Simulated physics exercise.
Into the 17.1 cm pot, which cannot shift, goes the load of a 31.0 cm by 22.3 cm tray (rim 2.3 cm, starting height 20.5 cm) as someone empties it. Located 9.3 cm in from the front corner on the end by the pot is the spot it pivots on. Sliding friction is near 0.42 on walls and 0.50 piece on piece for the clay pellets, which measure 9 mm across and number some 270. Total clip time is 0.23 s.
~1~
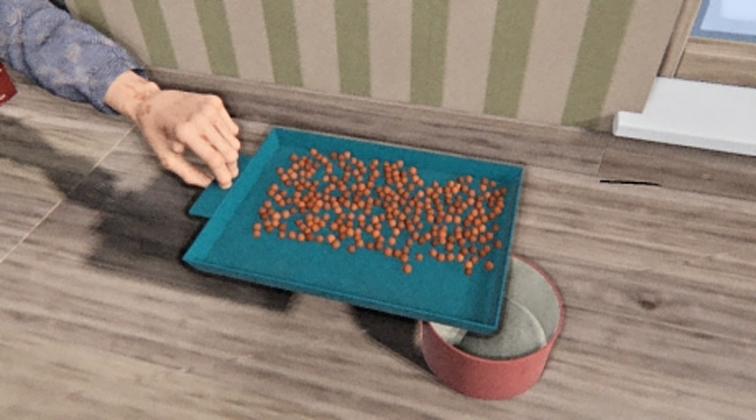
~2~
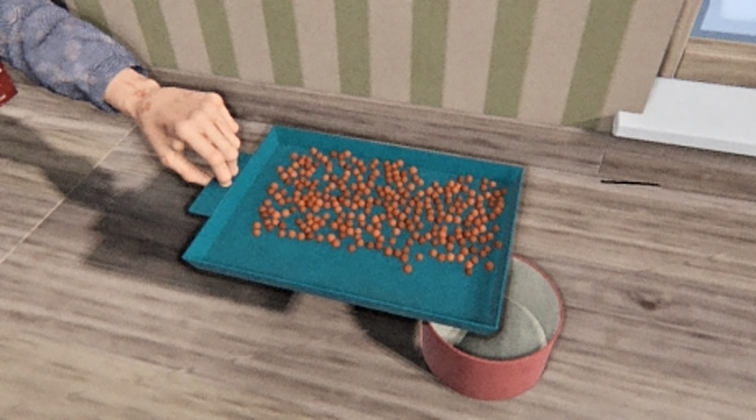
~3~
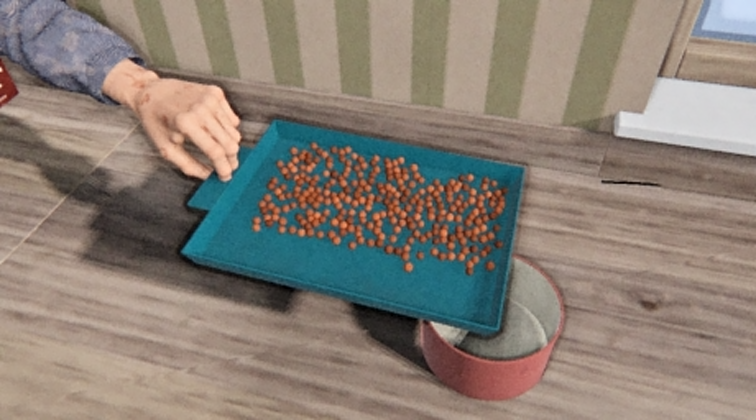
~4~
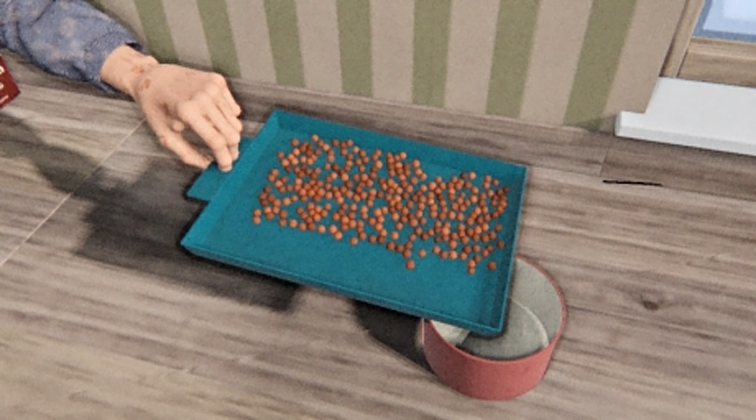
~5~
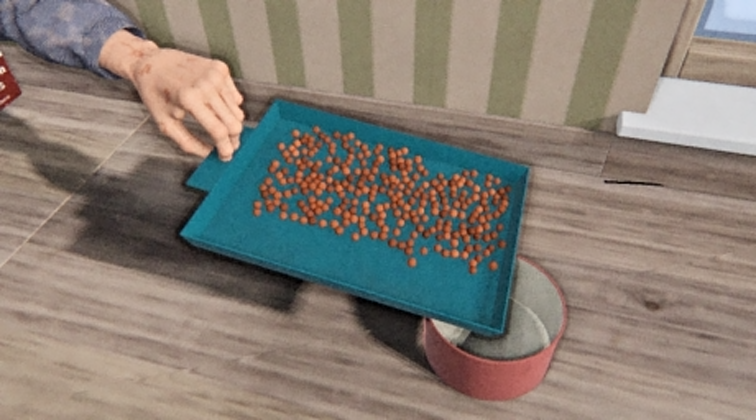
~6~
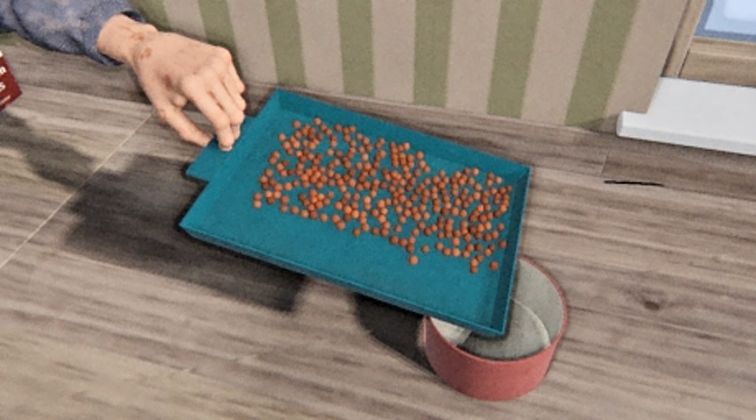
A teal tray of small orange balls slowly tilts as a hand raises its left end.
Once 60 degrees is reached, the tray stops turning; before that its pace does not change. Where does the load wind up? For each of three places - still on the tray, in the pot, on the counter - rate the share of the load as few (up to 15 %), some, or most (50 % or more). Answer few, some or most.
Left on the tray: Most; pot: Few; counter: Few.
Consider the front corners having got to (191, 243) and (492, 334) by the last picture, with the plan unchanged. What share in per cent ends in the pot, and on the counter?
Pot 0; counter 25.
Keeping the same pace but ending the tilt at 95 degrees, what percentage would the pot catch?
Around 30 per cent, then.
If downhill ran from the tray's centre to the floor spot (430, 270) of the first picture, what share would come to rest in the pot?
Estimate: Near 0 per cent.
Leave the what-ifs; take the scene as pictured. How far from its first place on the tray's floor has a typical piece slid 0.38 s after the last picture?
Around 6 centimetres.
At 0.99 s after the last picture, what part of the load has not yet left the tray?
Some 95 per cent of the load.
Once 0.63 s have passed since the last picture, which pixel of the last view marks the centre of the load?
Roughly (490, 226).
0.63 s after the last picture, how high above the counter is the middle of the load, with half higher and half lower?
Around 24 cm up.
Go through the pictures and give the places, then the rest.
The first picture shows tray tilt 0 degrees, front corners at (193, 255) and (489, 320); middle of the pieces at (385, 205); pot at (491, 301).
The second picture shows tray tilt 1 degrees, front corners at (192, 253) and (489, 321); middle of the pieces at (385, 204).
The third picture shows tray tilt 2 degrees, front corners at (192, 248) and (491, 321); middle of the pieces at (386, 202).
The fourth picture shows tray tilt 5 degrees, front corners at (191, 240) and (493, 322), lowest corner right front; middle of the pieces at (388, 198).
The fifth picture shows tray tilt 8 degrees, front corners at (191, 231) and (495, 323), lowest corner right front; middle of the pieces at (390, 193).
The sixth picture shows tray tilt 11 degrees, front corners at (191, 221) and (496, 324), lowest corner right front; middle of the pieces at (391, 189); pot at (495, 302).
Then, 0.38 s after the last picture, tilt 35 degrees; the tray holds 100 %, the pot 0 %.
Then, 0.63 s after the last picture, tilt 50 degrees; the tray holds 100 %, the pot 0 %.
Then, 0.99 s after the last picture, tilt 60 degrees; the tray holds 95 %, the pot 0 %.
In the end, tray 95 %, pot 0 %, counter 5 %.
